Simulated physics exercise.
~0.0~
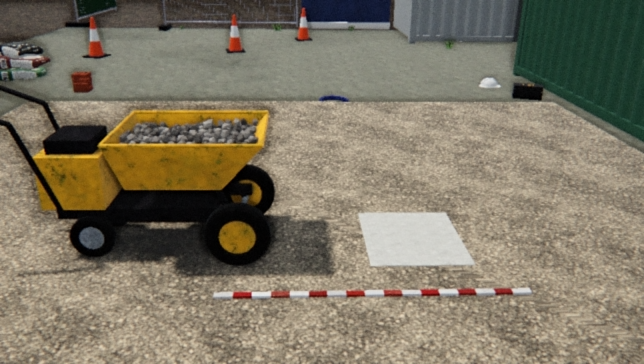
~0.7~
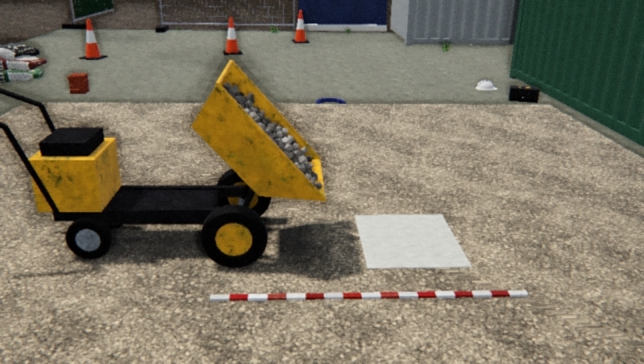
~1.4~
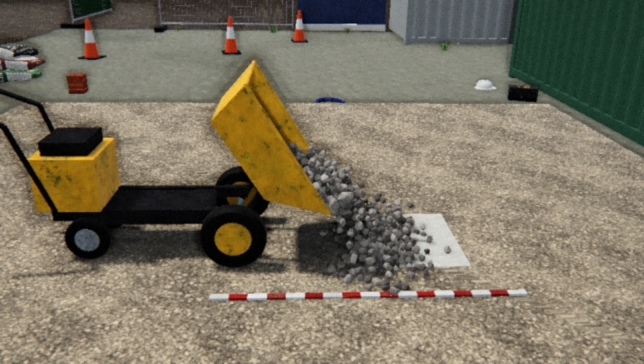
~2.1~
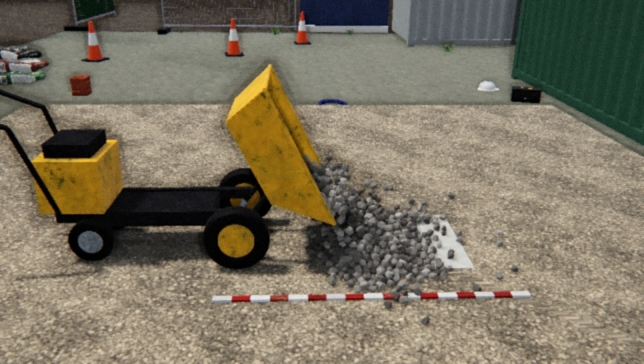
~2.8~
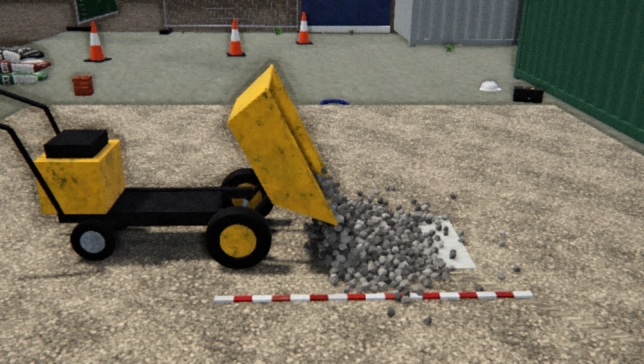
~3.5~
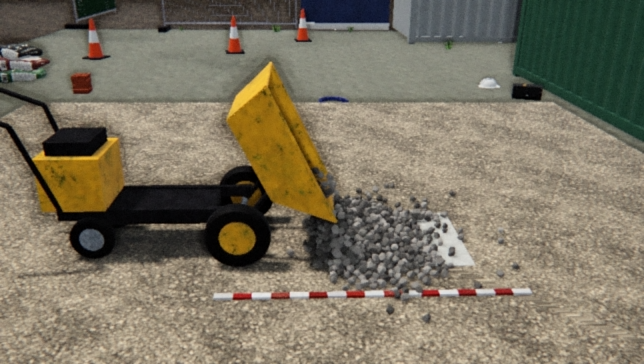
Building site with a yellow powered barrow tipping its skip forward, grey crushed rock sliding out and settling partly across a pale sheet.
